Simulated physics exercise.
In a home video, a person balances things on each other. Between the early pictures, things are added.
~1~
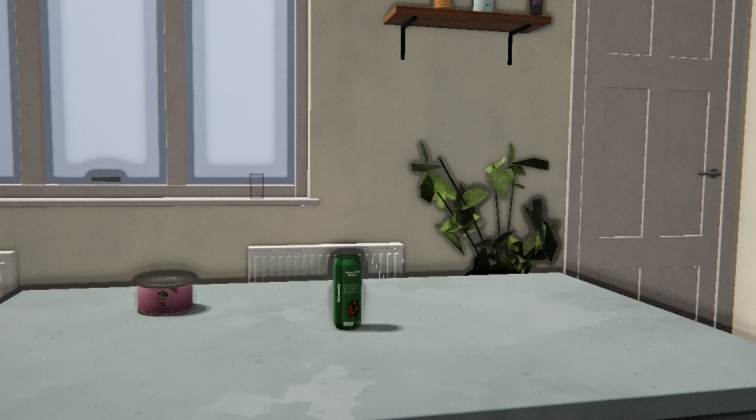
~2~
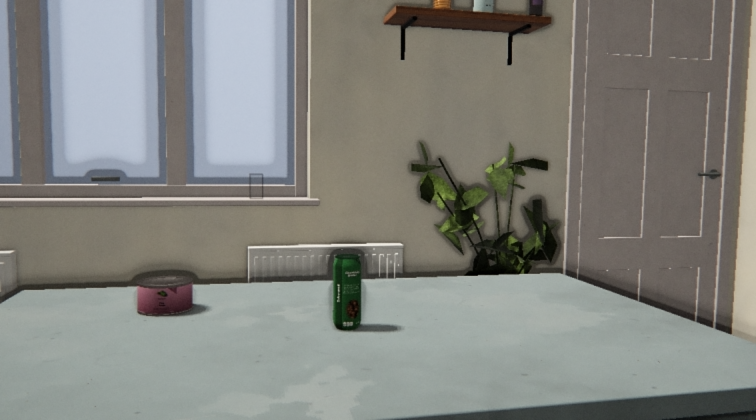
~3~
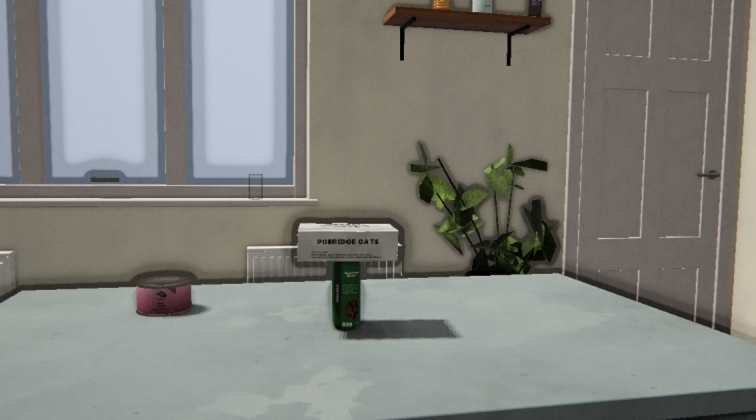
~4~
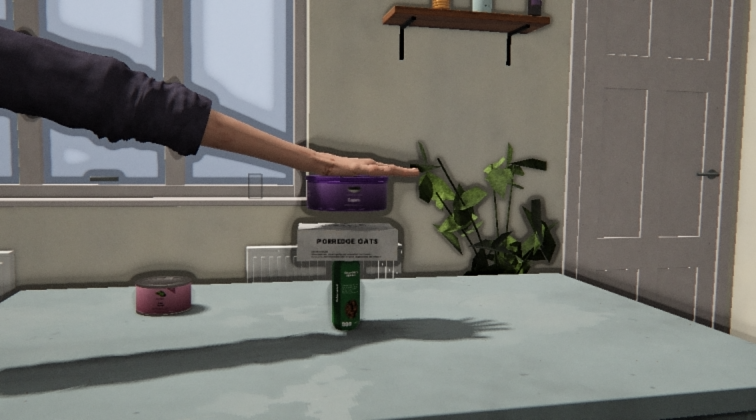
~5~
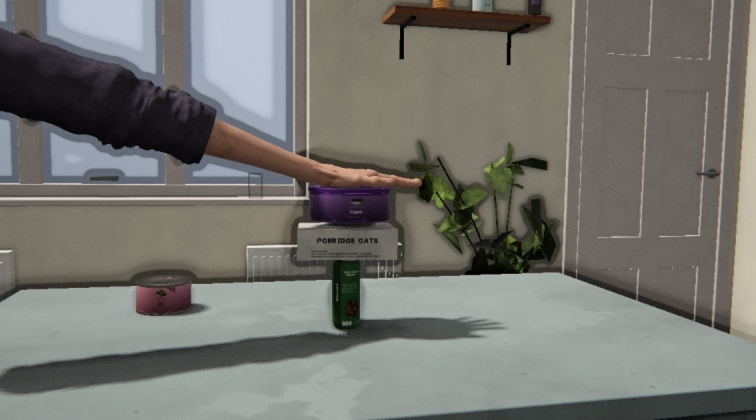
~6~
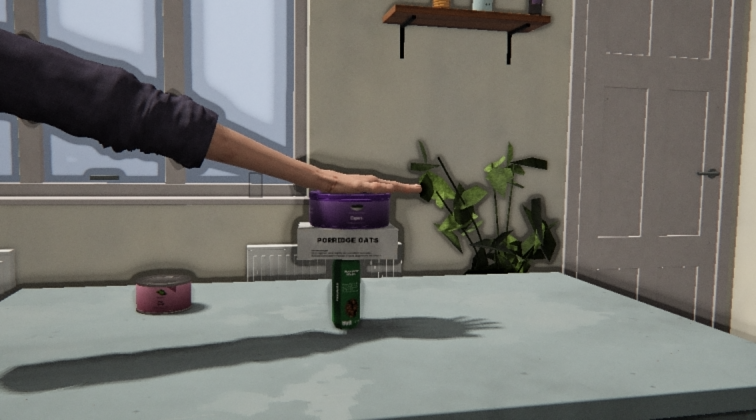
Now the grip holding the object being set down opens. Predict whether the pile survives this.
It survives and stands.
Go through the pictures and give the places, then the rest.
In the first picture, the last thing is not in view yet; pink tub (166, 295).
In the second picture, the last thing is not in view yet.
In the third picture, the last thing is not in view yet; green can (346, 292).
The fourth picture shows still above its spot; purple tub (347, 192); pink tub (164, 295).
The fifth picture shows still above its spot; purple tub (350, 203); white packet (346, 240).
The sixth picture shows in place under the hand; purple tub (350, 209); green can (346, 291).
Then, 0.30 s after the last picture, nothing has stirred.
Then, 0.70 s after the last picture, purple tub resting near (350, 209).
At rest, all 4 in place. Seen from the same camera at the end, purple tub near (350, 209). The pile holds.
